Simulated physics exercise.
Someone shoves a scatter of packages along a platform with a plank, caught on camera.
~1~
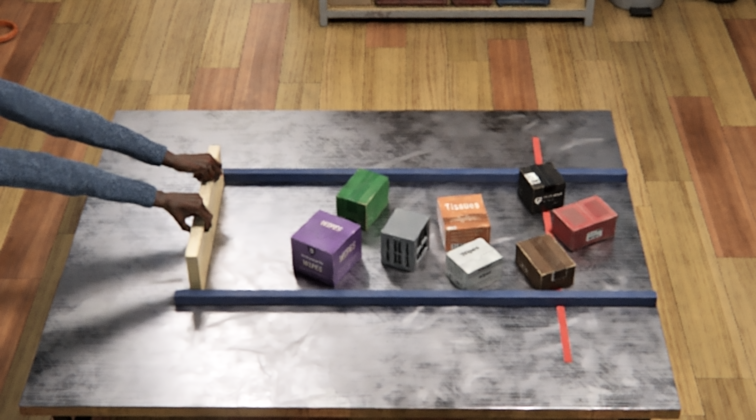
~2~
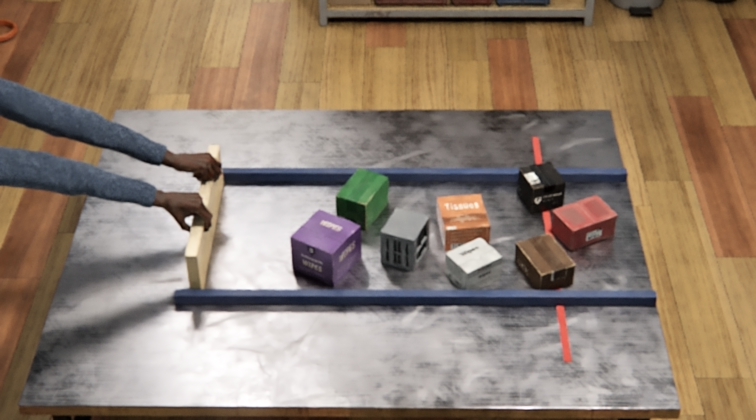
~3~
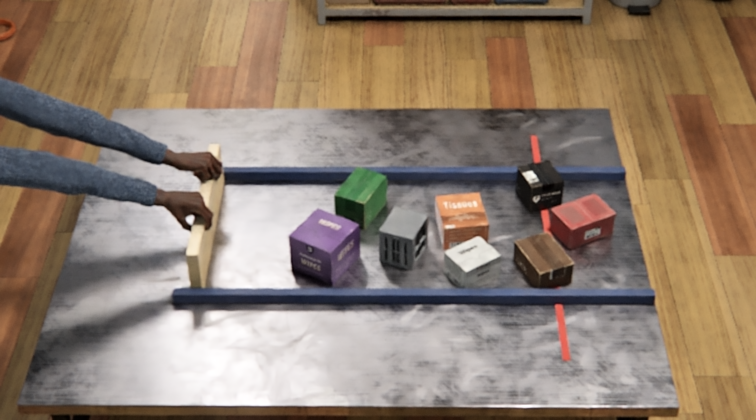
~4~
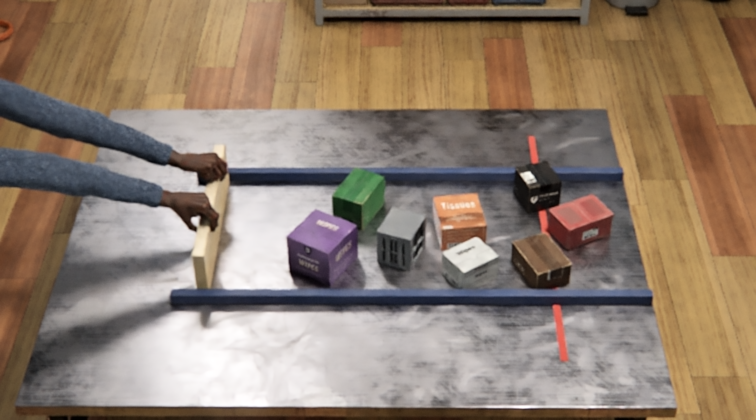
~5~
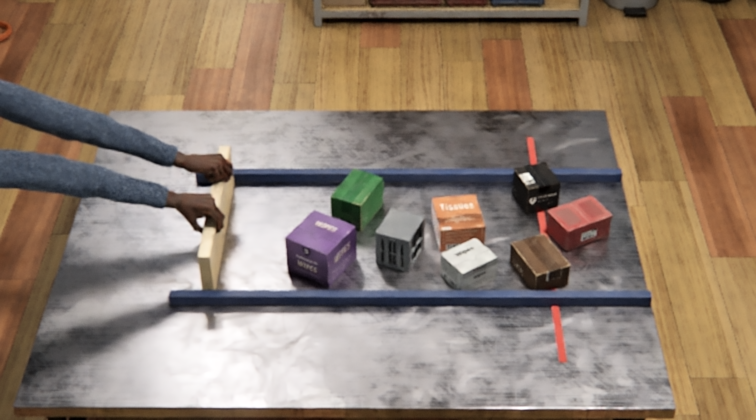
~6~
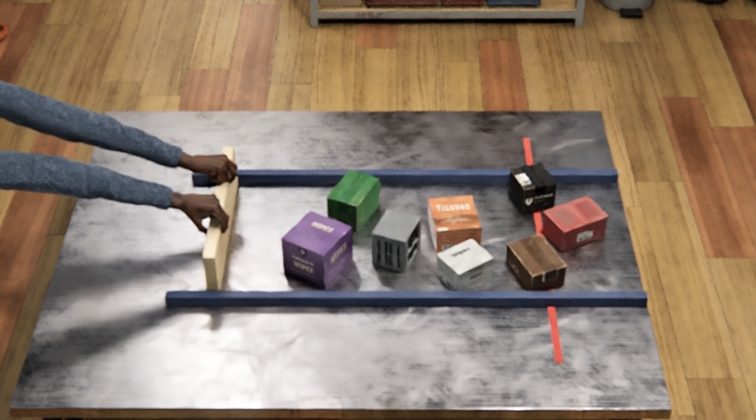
Two hands slid a wooden plank slightly to the right between two blue rails on a table, while the eight scattered boxes ahead of it, some near a red tape line, stayed untouched by the plank.
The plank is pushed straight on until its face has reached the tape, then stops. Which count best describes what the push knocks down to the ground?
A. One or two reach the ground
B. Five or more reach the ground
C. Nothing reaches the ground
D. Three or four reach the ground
(A) One or two reach the ground.
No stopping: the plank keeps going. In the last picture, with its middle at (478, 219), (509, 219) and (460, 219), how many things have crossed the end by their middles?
Respectively 0, 0 and 0.
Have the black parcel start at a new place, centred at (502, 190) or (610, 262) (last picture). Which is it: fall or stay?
First it does not drop, second it does not stay.
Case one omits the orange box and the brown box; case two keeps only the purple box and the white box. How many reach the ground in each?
The count is 0 in the first case and 1 in the second.
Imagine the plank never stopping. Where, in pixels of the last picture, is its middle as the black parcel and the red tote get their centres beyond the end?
The middle is at (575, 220) when it's the black parcel, and at (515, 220) when it's the red tote.
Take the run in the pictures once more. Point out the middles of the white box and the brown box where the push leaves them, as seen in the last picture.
Look around (571, 276) for the first and around (632, 270) for the second.
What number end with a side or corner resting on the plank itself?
Tally at the end: 3.
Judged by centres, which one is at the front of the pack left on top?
The brown box, it is.
Early on, none off yet; red tote at rest near (575, 224); black parcel at rest near (532, 189); brown box at rest near (536, 264).
A while later, none off yet; red tote travelled a little near (601, 225); black parcel travelled a little near (535, 185); brown box travelled about its own width near (591, 268).
Finally, the number that fall off is one or two; lost, red tote.
